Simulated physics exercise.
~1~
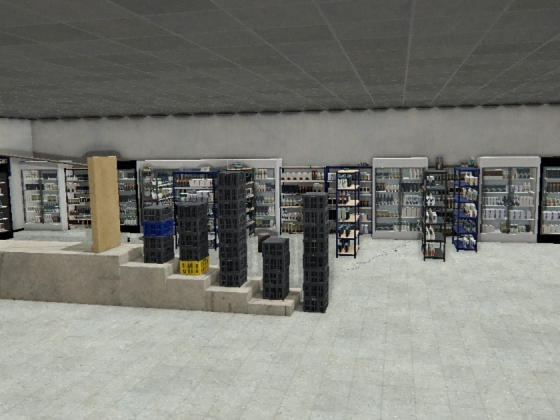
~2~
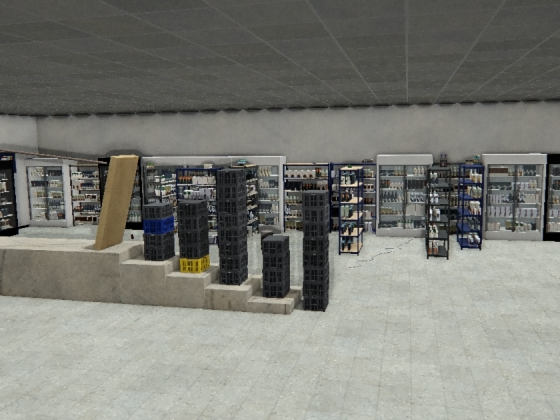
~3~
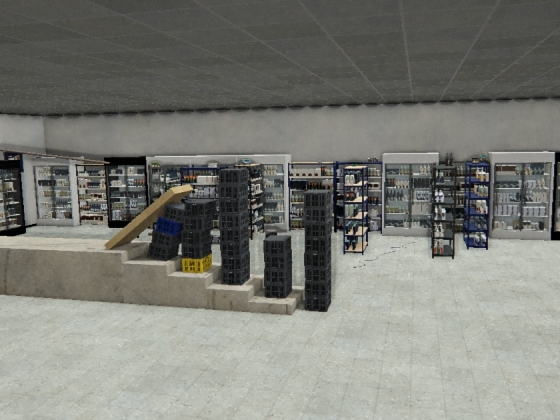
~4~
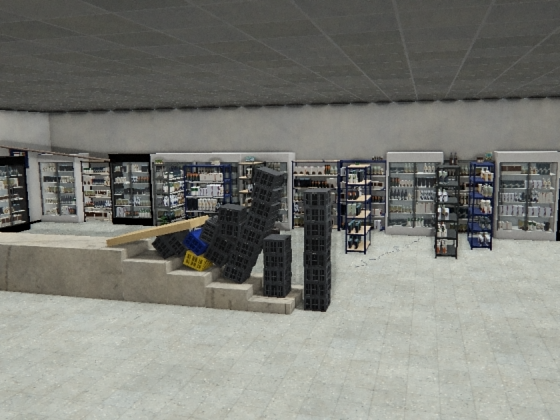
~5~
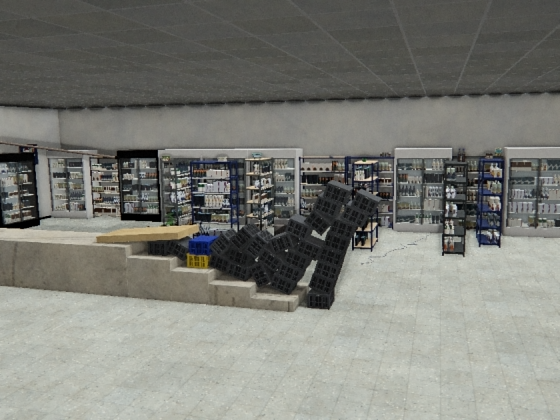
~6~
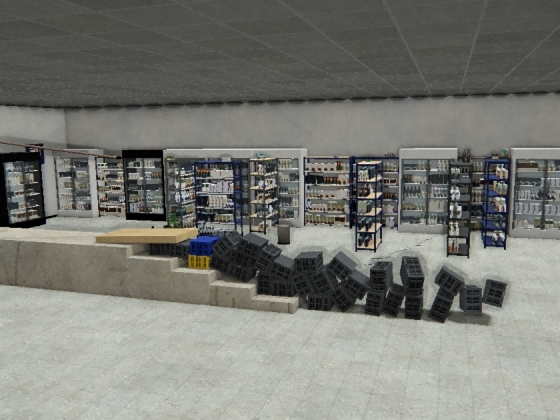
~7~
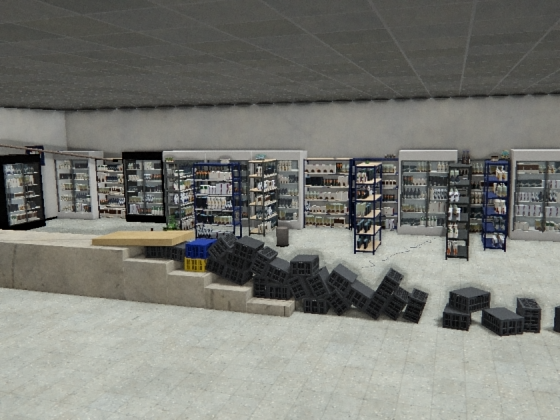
A wooden board standing on a raised step tipped to the right into stacks of crates, which toppled one after another down the steps, leaving most of the dark crates heaped and scattered across the floor and the board lying flat up top.
